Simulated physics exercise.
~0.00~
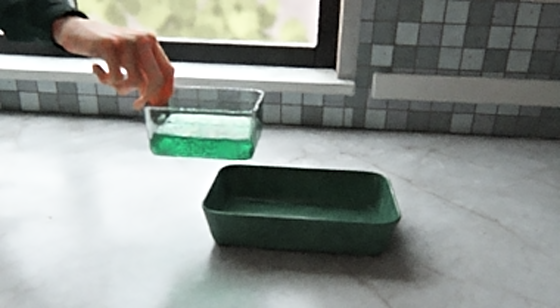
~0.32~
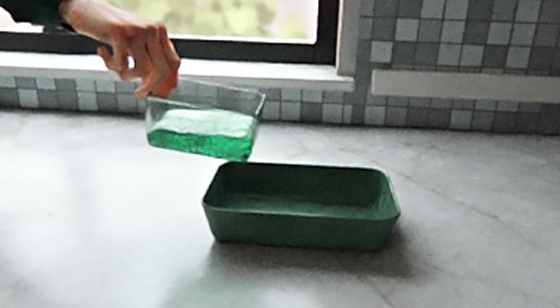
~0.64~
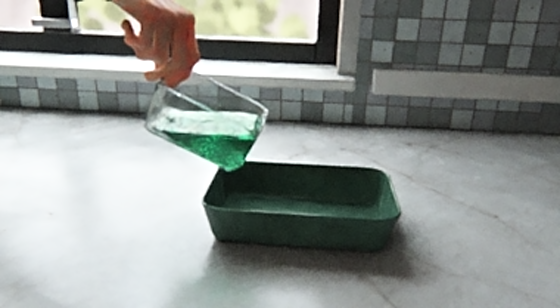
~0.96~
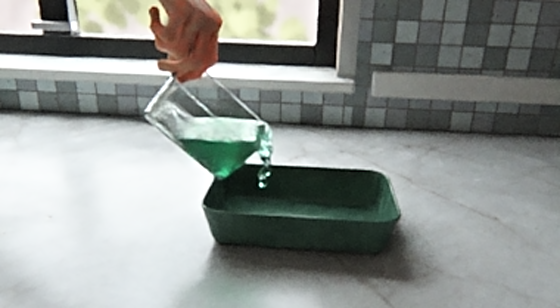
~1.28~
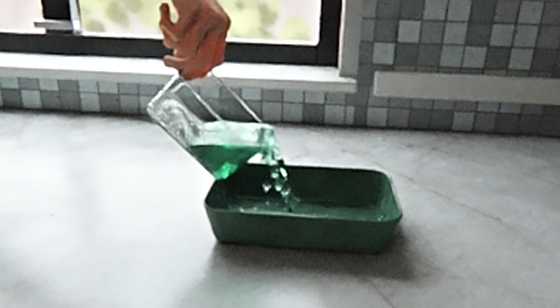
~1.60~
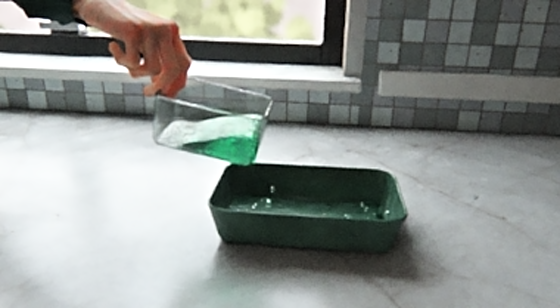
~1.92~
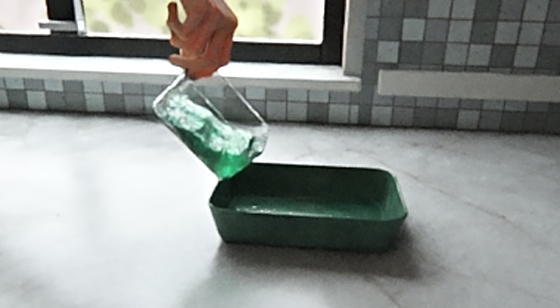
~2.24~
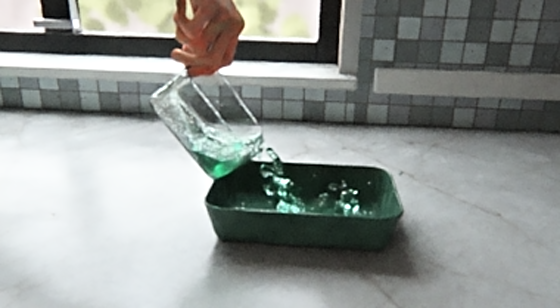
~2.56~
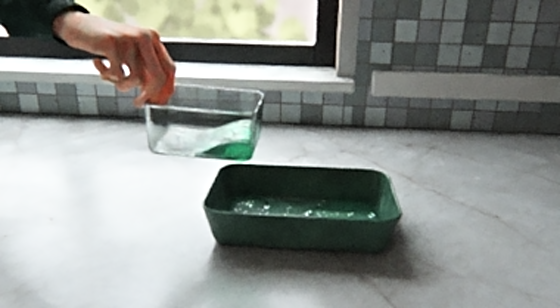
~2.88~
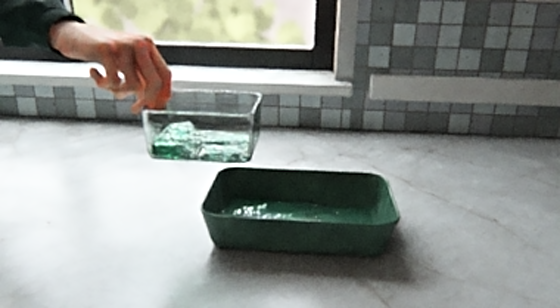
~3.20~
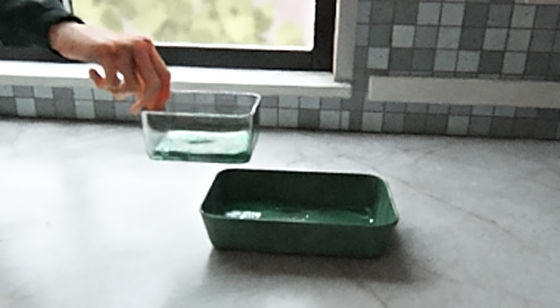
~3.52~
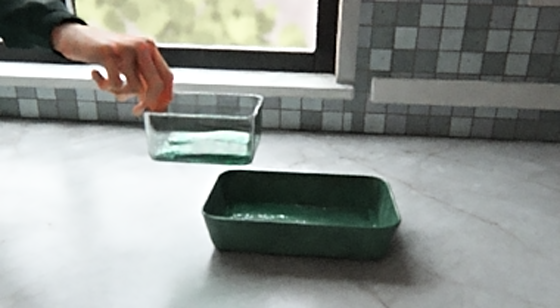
The clip opens on a hand holding a clear oblong tub of green liquid above a pale counter, up and to the left of an empty dark green dish, with a window and grey tiles behind. The hand tips the tub steeply to the right, and liquid spills over its rim into the dish. It swings the tub back most of the way, stopping the flow, then tilts it forward again, a little more steeply, and more liquid splashes in. Finally, the hand levels the tub and holds it still, with a shallow layer of green left inside and liquid settling in the dish below.
